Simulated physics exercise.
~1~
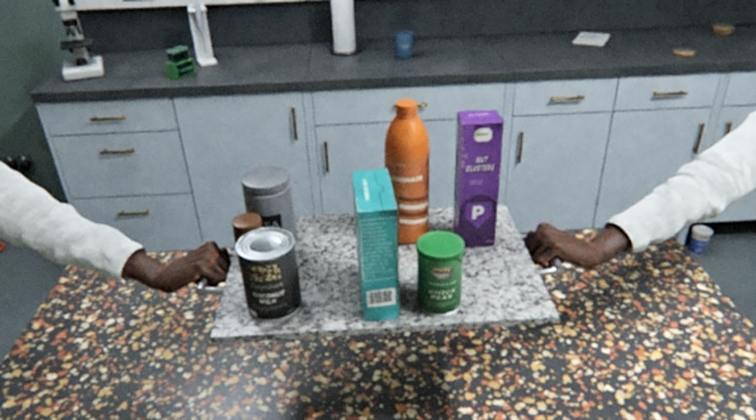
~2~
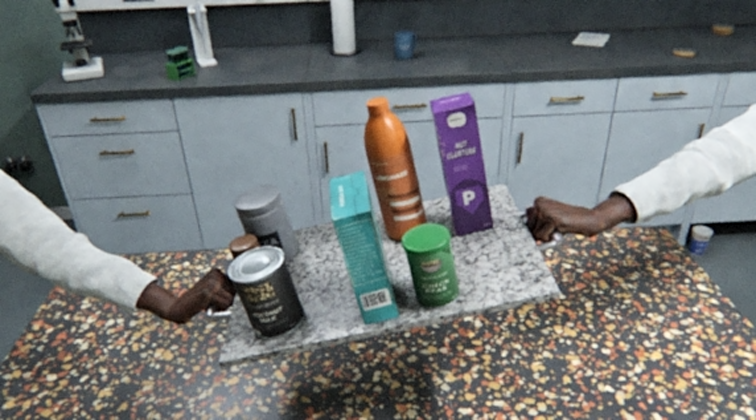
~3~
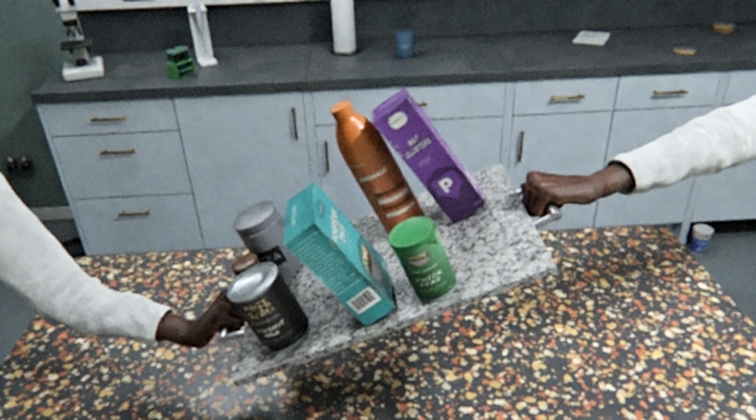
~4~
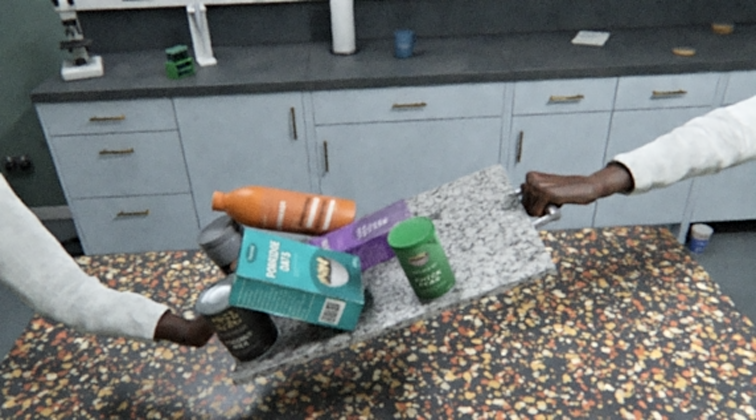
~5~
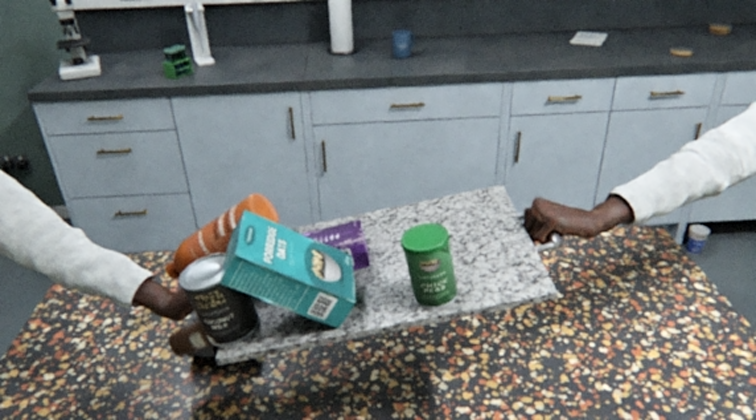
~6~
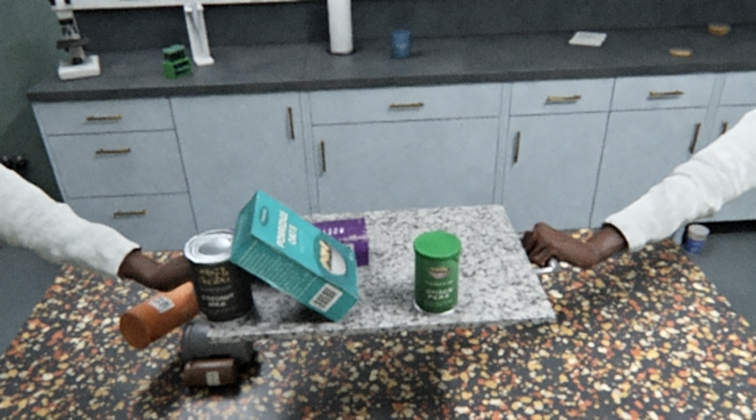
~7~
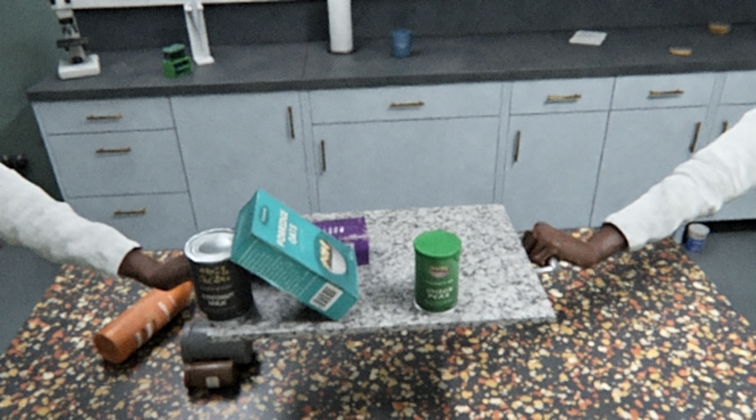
To begin with, two hands hold a flat speckled tray level above a countertop, with tins, a jar, a shaker, an orange bottle and turquoise and purple cartons standing on it. The hands tip the tray down to the left, and the items lean that way. The orange bottle and purple carton topple, and the turquoise packet tips over towards the black tin. As the tray levels again, the bottle, grey jar and brown shaker go off the left side. They end lying on the counter, while the turquoise packet rests slanted against the upright black tin, the purple carton lies flat, and the green tin still stands.
